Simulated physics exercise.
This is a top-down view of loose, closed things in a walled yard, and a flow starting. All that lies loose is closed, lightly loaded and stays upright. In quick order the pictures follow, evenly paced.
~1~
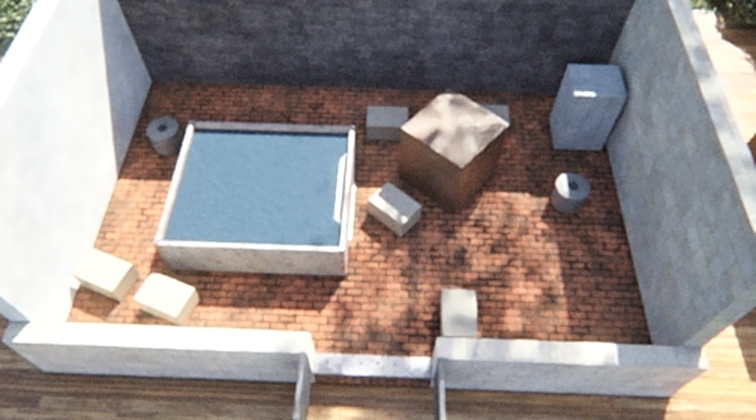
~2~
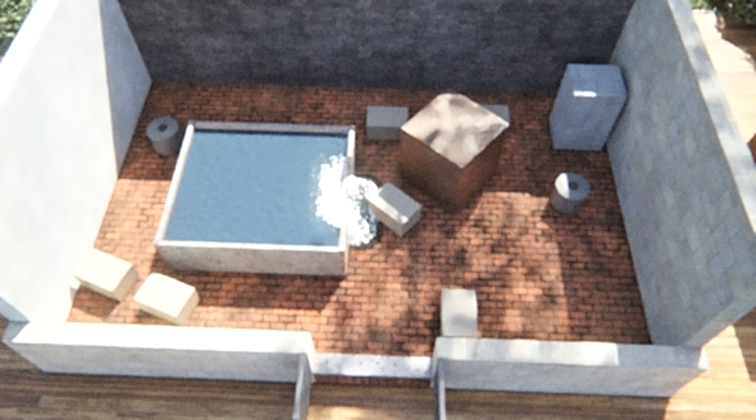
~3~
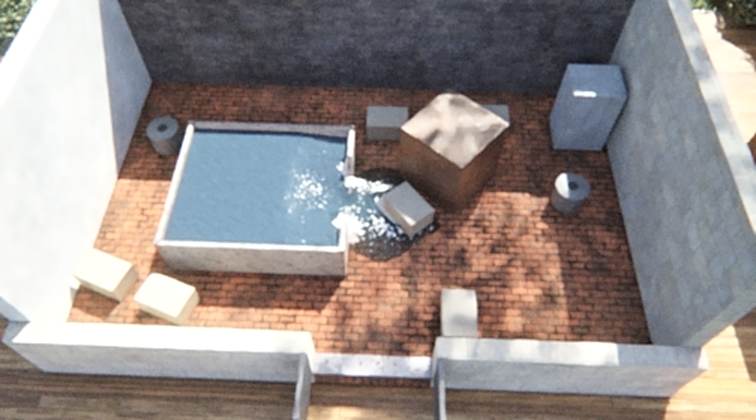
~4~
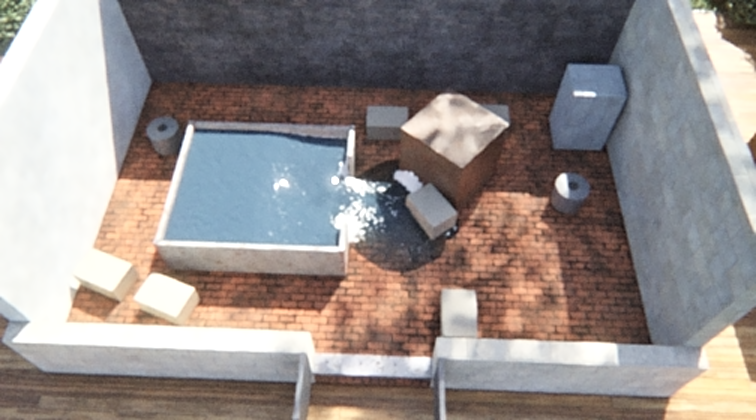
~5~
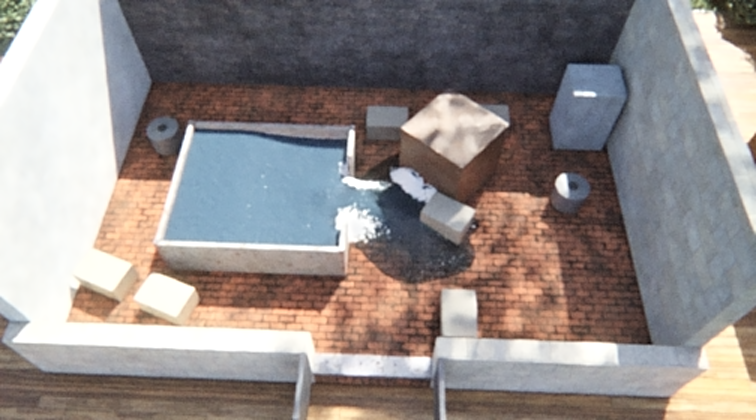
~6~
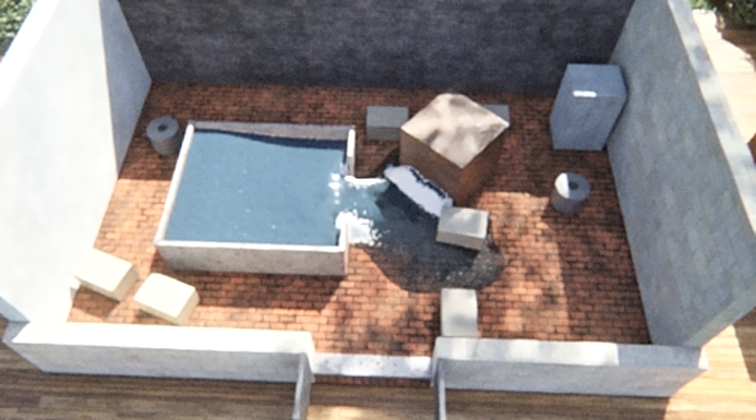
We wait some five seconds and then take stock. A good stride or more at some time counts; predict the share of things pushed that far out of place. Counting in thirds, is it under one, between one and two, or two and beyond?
It sits mid-range.
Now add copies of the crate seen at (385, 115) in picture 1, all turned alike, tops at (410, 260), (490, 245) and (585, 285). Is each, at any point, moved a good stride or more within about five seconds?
First driven off; second driven off; third driven off.
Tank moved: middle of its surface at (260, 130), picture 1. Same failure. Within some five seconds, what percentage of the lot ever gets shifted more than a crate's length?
By my count it is some 50 %.
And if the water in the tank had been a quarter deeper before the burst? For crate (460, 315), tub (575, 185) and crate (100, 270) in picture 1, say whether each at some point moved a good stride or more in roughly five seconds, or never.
As listed: Swept aside, that far or more, less than that.
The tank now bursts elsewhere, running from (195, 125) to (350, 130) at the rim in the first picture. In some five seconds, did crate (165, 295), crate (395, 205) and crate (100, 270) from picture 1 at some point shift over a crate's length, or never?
First covers that distance, second stays short of it, third covers that distance.
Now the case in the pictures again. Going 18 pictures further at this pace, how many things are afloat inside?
3 in all.
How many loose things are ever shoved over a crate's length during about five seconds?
4.
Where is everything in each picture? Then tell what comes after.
A crate at (395, 203), on the bottom; a crate at (459, 313) rests on the ground; 0 of 8 have shifted, in the first picture.
A crate at (395, 203) rests on the ground; a crate at (459, 313) rests on the ground; 0 of 8 have shifted, in the second picture.
A crate at (409, 203), on the bottom, close to its start; a crate at (459, 313), on the bottom; 1 of 8 have shifted, in the third picture.
A crate at (432, 204) rests on the ground, a stride from its start; a crate at (459, 313), on the bottom; 1 of 8 have shifted, in the fourth picture.
A crate at (448, 211), on the bottom, a stride from its start; a crate at (459, 313), on the bottom; 1 of 8 have shifted, in the fifth picture.
A crate at (463, 221), on the bottom, a stride from its start; a crate at (459, 313) rests on the ground; 1 of 8 have shifted, in the sixth picture.
A moment on, 1 of 8 are well off their spots; 1 afloat.
Next, 2 of 8 are well off their spots; 1 afloat.
Later, 3 of 8 are well off their spots; 3 afloat.
In the end, 4 of 8 are well off their spots, and 4 have been at some point; 4 afloat.
